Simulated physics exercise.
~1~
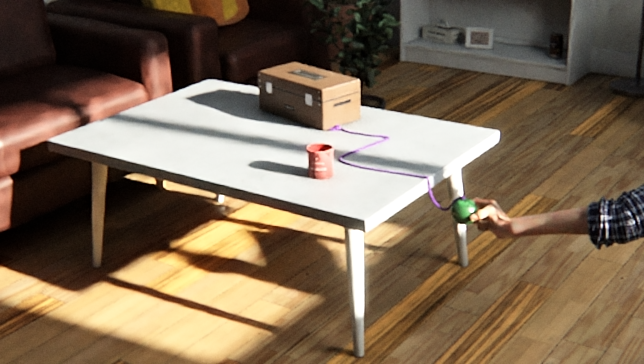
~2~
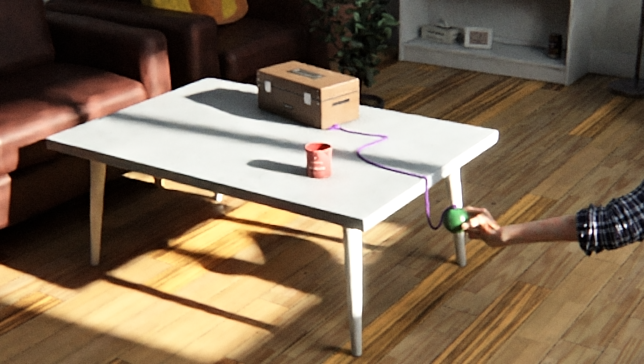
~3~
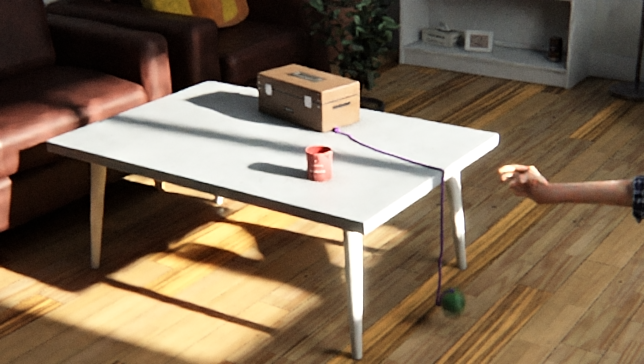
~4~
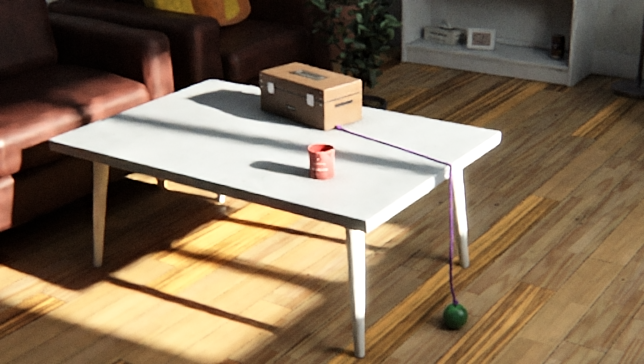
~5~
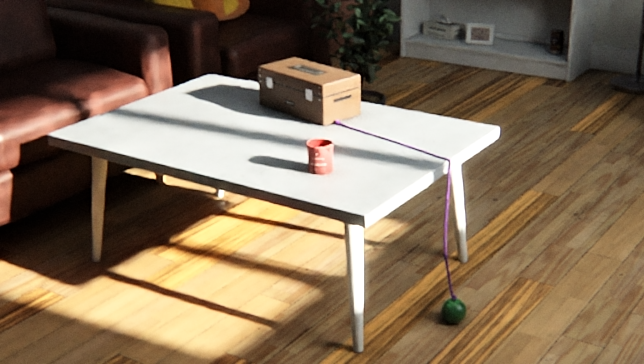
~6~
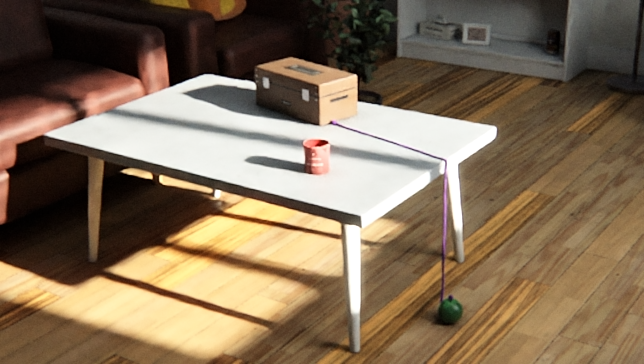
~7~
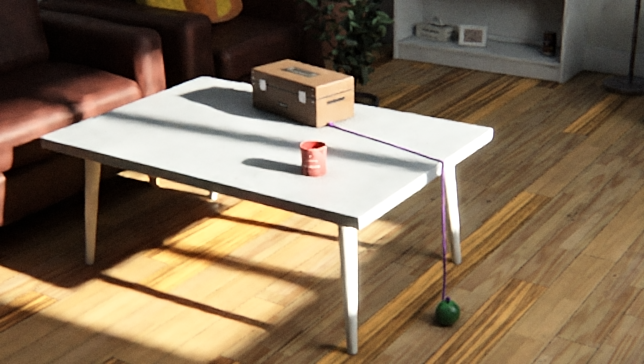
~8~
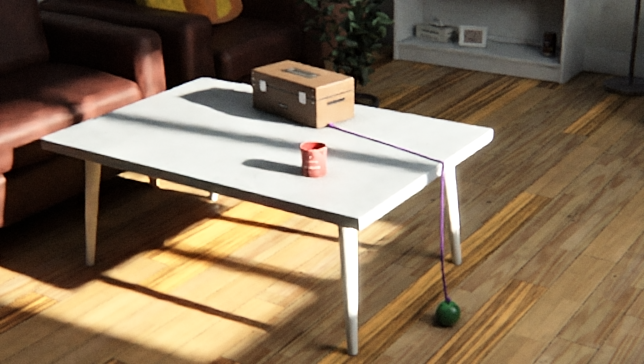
The video shows a hand holding a green apple tied by a purple shoelace to a brown toolbox on a white table, near a red cup. The hand lets go and withdraws, and the apple drops to the floor, while the toolbox and cup stay in place.
